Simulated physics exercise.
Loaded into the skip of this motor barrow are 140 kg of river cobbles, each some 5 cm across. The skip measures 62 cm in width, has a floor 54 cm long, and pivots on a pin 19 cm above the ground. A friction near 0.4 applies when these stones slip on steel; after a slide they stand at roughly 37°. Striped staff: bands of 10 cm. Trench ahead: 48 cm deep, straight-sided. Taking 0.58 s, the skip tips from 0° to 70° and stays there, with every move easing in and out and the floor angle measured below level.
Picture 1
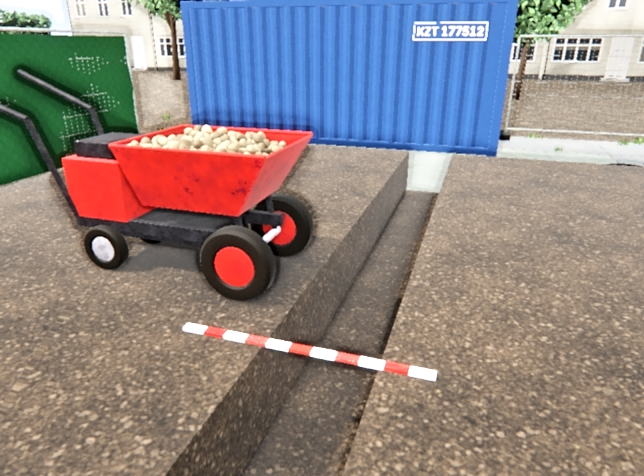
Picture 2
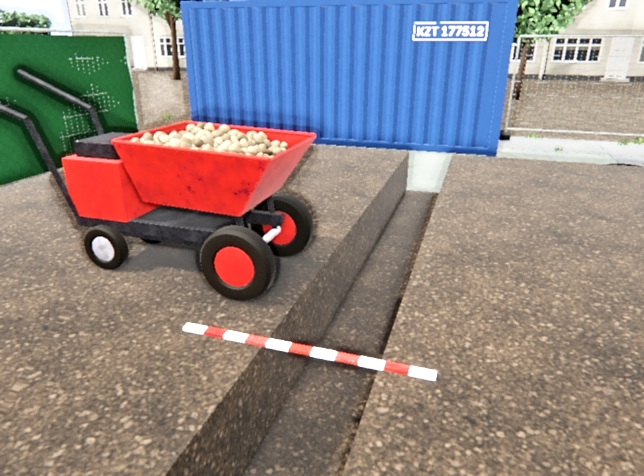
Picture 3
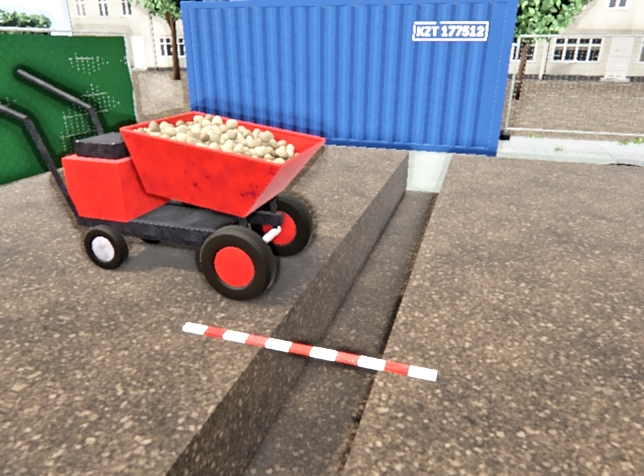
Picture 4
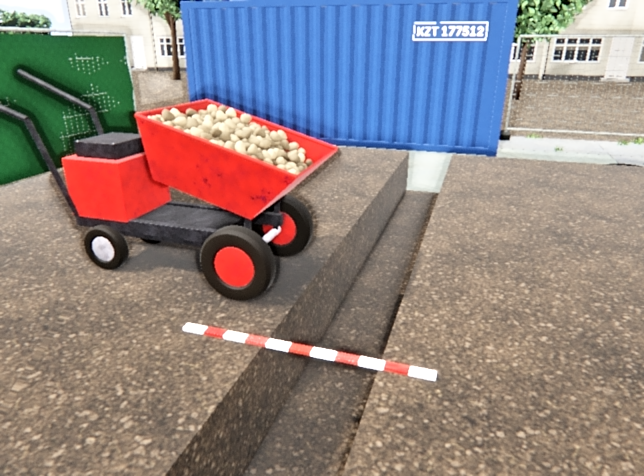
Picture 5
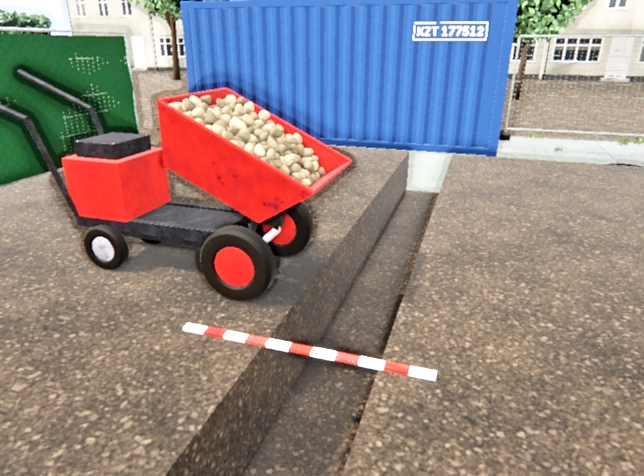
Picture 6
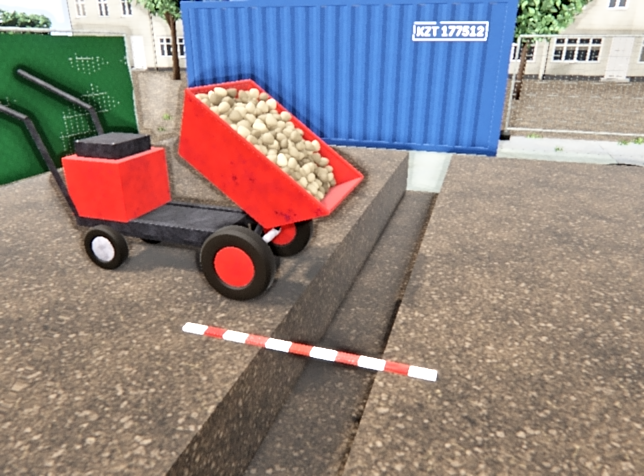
On paved ground before a blue shipping container, a red motor barrow loaded with pale cobbles stands beside a straight-sided trench, a red-and-white striped staff lying across it. The skip begins level, then its rear rises slightly. It pivots further, steeply angling its floor down toward the right, cobbles still inside.
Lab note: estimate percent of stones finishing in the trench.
Approx. 48 %.
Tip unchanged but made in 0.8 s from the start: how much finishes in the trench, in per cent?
60 per cent.
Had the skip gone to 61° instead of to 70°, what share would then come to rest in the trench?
Share in trench: Approx. 25%.
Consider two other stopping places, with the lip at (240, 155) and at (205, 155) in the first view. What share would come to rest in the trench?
Roughly 70 in a hundred, then 100 in a hundred.
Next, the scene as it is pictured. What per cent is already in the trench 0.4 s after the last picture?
About 10 per cent by then.
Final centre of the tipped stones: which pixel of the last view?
Roughly at (413, 295).
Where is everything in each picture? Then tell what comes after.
Lip at (265, 158), floor tilted 0°, highest stones at (222, 135), in the first picture.
Lip at (269, 160), floor tilted 2°, highest stones at (218, 133), in the second picture.
Lip at (280, 166), floor tilted 8°, highest stones at (207, 125), in the third picture.
The skip is at 16°, its lip at (296, 177); the top of the load is at (213, 114), in the fourth picture.
Lip at (313, 193), floor tilted 26°, highest stones at (225, 105), in the fifth picture.
The skip is at 37°, its lip at (329, 213); the top of the load is at (242, 99), in the sixth picture.
Then, 0.1 s after the last picture the floor is at 58°, 100 % in the skip; the foremost stones are at (341, 221).
Then, 0.4 s after the last picture the floor is at 70°, 69 % in the skip, 12 % in the trench, 19 % past the trench; the foremost stones are at (443, 298).
Then, 0.7 s after the last picture the floor is at 70°, 24 % in the skip, 24 % in the trench, 52 % past the trench; the foremost stones are past the picture's edge.
Then, 2.7 s after the last picture the floor is at 70°, 0 % in the skip, 48 % in the trench, 52 % past the trench; the foremost stones are past the picture's edge.
